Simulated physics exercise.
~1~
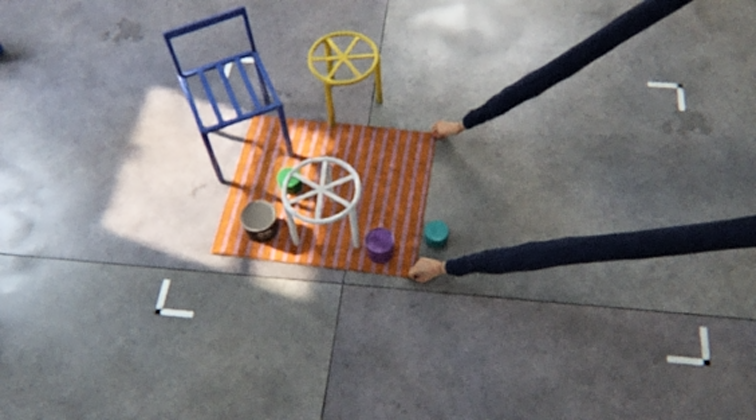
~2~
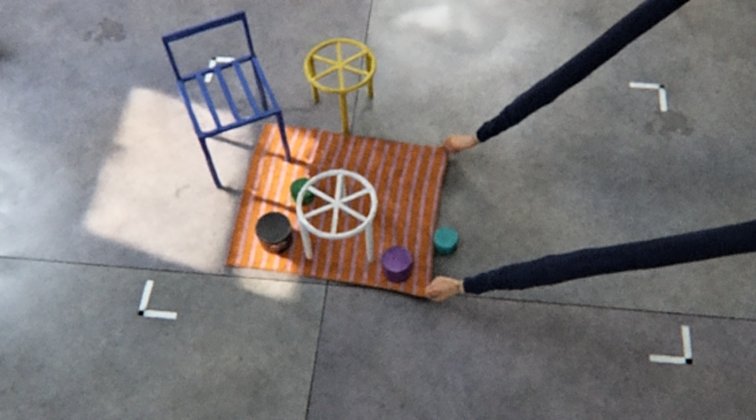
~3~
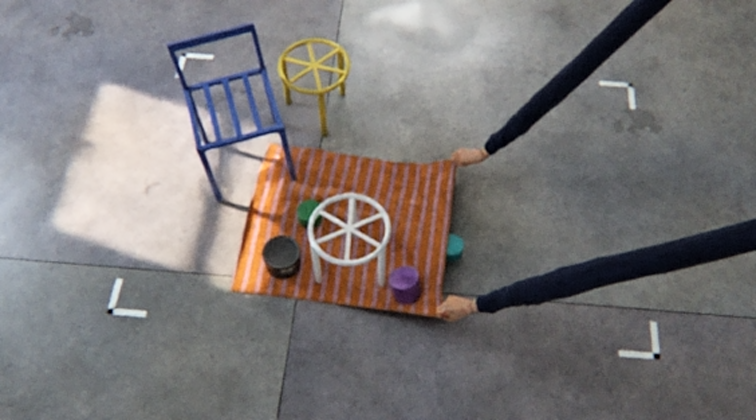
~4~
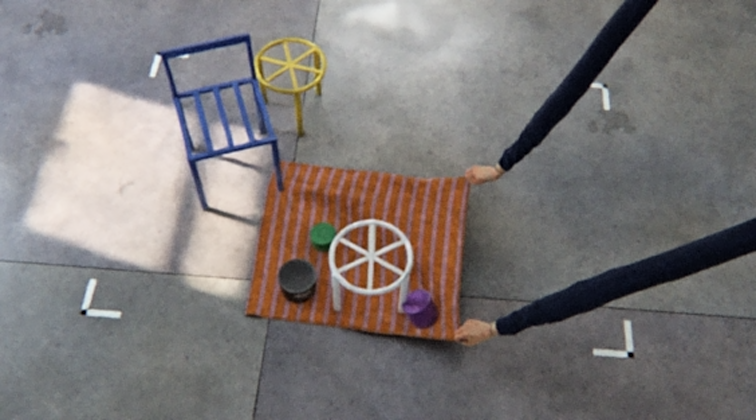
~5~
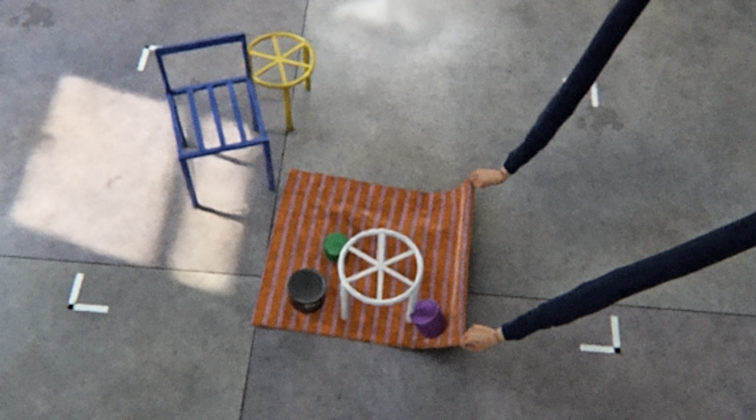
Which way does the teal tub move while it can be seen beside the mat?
The teal tub moves to the right as the mat is pulled, before the mat's edge hides it.
On a grey utility-room floor marked with white tape corners, seen from above, an orange striped play mat holds a white stool, green tub, dark bucket and purple bin. A blue chair and yellow stool stand at its upper side, and a teal tub sits by the right edge. Two dark-sleeved arms pull the mat right and down, carrying the things on it. The blue chair shifts closer to the yellow stool, while the teal tub disappears behind the mat's lifted edge. Finally, the white stool, green tub, bucket and bin remain on the mat, far from their starting places.
